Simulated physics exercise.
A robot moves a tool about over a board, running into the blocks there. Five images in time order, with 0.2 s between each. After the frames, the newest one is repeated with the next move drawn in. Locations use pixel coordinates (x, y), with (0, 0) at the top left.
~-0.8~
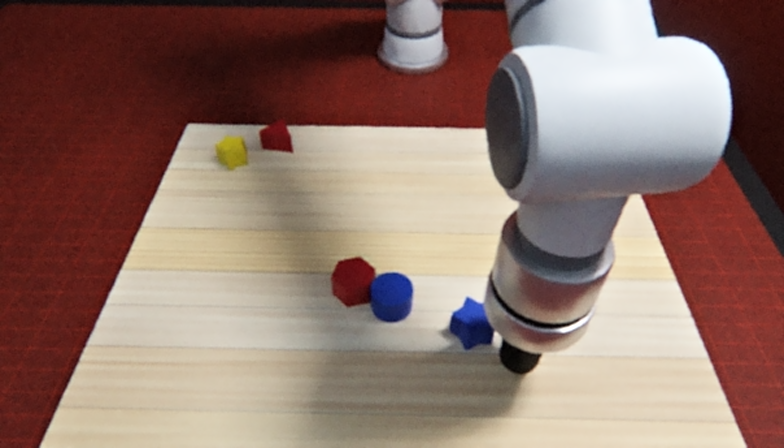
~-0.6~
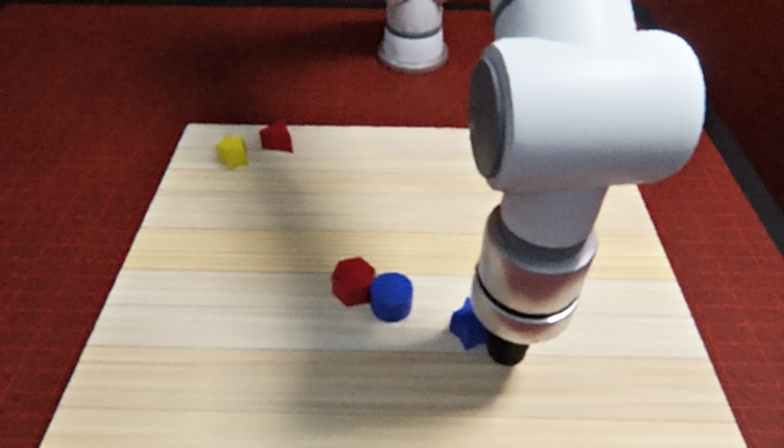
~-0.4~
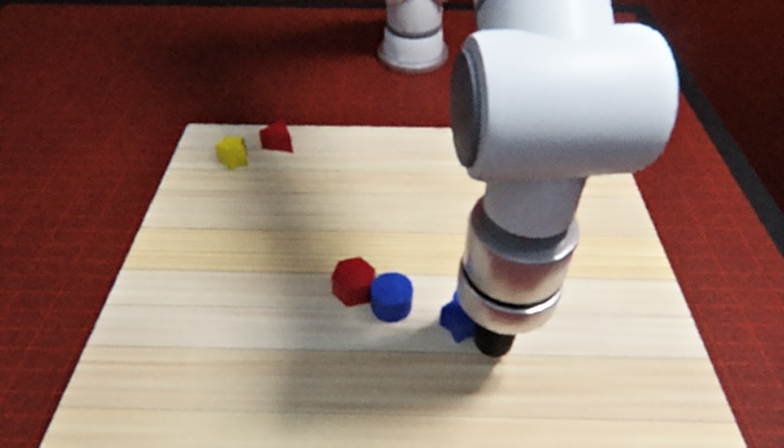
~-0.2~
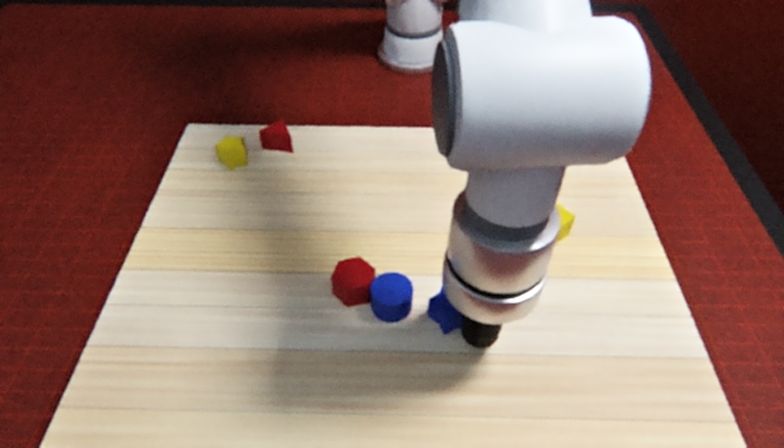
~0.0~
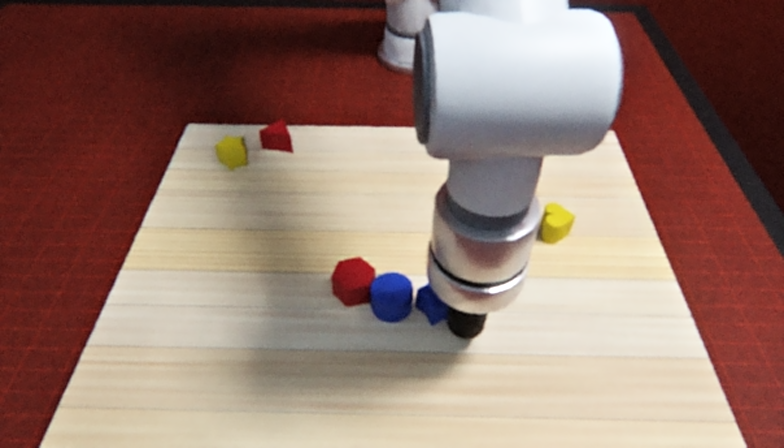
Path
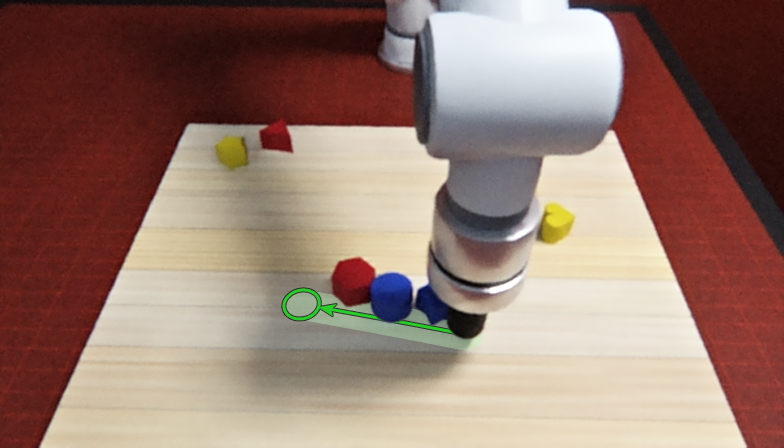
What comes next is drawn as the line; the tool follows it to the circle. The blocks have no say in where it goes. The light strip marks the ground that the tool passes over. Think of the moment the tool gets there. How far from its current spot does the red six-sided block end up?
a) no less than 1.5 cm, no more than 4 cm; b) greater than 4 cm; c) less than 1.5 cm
b (greater than 4 cm)
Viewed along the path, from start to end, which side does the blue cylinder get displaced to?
Displaced right.
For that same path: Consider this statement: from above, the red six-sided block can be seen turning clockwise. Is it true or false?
That statement is accurate.
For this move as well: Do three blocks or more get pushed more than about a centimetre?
It seems so.
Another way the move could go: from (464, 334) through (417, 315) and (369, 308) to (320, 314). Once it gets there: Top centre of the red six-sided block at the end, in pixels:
It ends at (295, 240).
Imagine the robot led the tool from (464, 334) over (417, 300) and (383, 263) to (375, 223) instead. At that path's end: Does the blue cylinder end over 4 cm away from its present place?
No, I don't think so.
Path on the board, straight from (464, 334) to (302, 304).
What follows on the original path. One third of the way, tool at (408, 313); red six-sided block at (344, 267); blue cylinder at (380, 283); blue star block at (428, 280), turned 35° clockwise.
Two thirds of the way, tool at (353, 303); red six-sided block at (314, 244), turned 20° clockwise; blue cylinder at (337, 268); blue star block at (428, 280), turned 35° clockwise.
At the end, tool at (300, 294); red six-sided block at (305, 229), turned 40° clockwise; blue cylinder at (314, 257); blue star block at (428, 280), turned 35° clockwise.
